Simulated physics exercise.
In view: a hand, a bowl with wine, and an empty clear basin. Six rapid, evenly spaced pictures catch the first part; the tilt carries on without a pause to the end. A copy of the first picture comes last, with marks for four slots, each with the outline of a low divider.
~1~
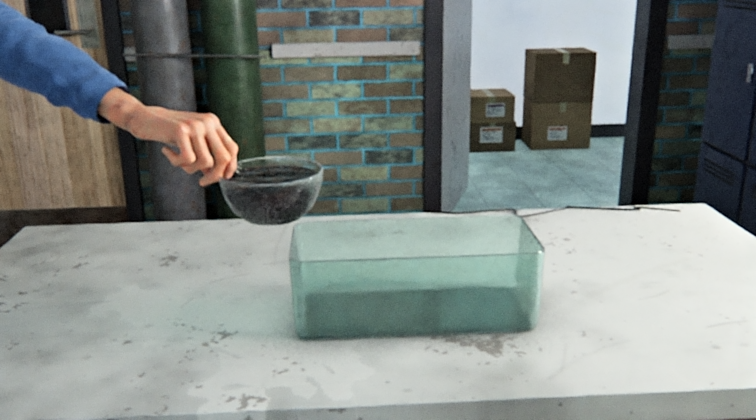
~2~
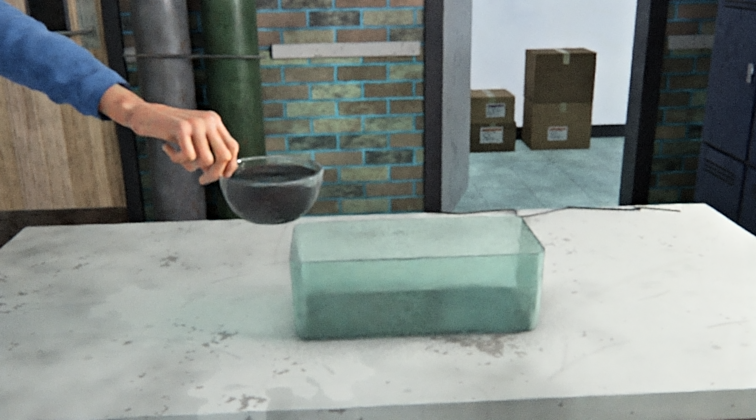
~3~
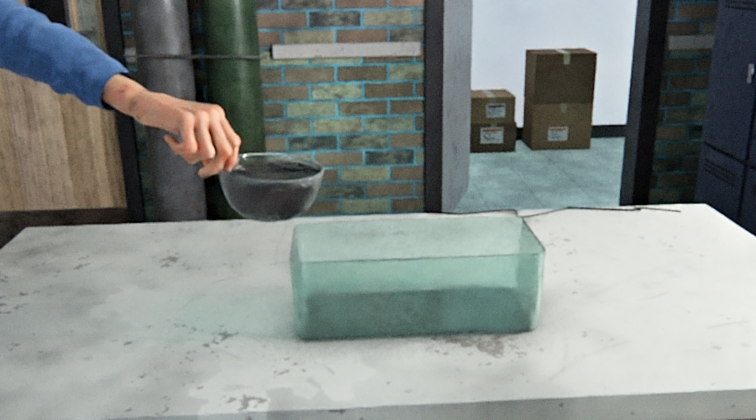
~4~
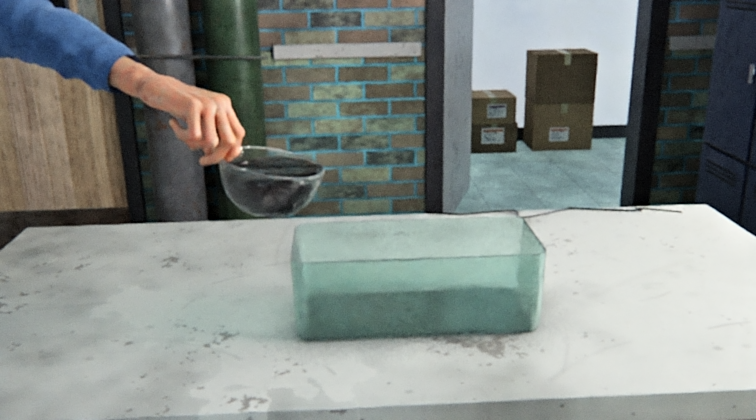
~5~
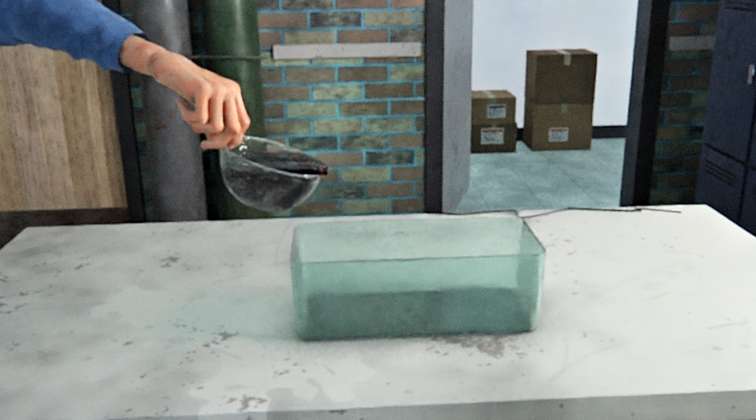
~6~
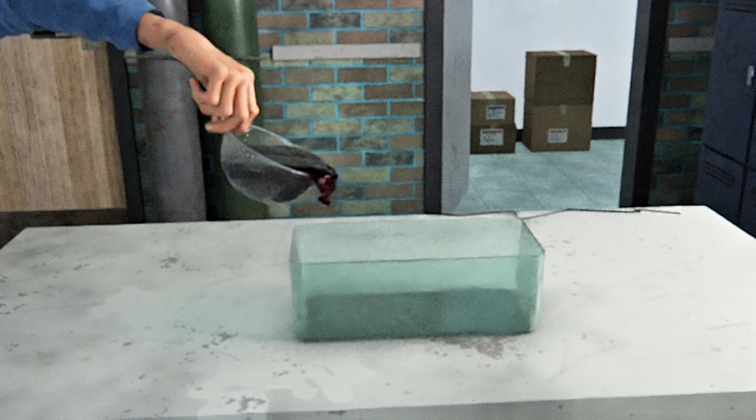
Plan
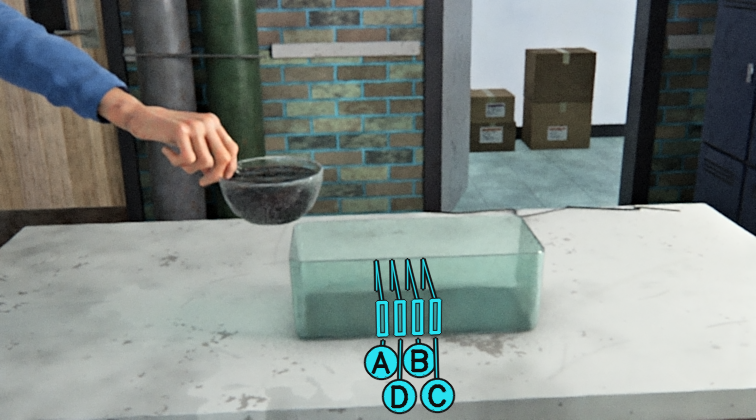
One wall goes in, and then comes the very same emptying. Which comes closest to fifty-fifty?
Take D.
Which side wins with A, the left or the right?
More ends on the right.
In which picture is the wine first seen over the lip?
Picture 5.
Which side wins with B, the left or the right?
More ends on the left.
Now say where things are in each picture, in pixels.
Upright, lip at (321, 168); basin from (296, 337) to (537, 327); nothing has left yet, in the first frame.
Upright, lip at (321, 168); nothing has left yet, in the second frame.
Tipped about 5°, lip at (321, 169); nothing has left yet, in the third frame.
Tipped about 11°, lip at (322, 169); nothing has left yet, in the fourth frame.
Tipped about 19°, lip at (322, 169); wine is over the lip, down to (322, 169), in the fifth frame.
Tipped about 29°, lip at (321, 170); wine is over the lip, down to (326, 204), in the sixth frame.
On the marked copy, A at (382, 340); B at (418, 339); C at (435, 338); D at (400, 340).
Choosing A, about 15 % ends left of the wall and 84 % right of it.
Choosing B, about 91 % ends left of the wall and 9 % right of it.
Choosing C, about 96 % ends left of the wall and 3 % right of it.
Choosing D, about 48 % ends left of the wall and 51 % right of it.
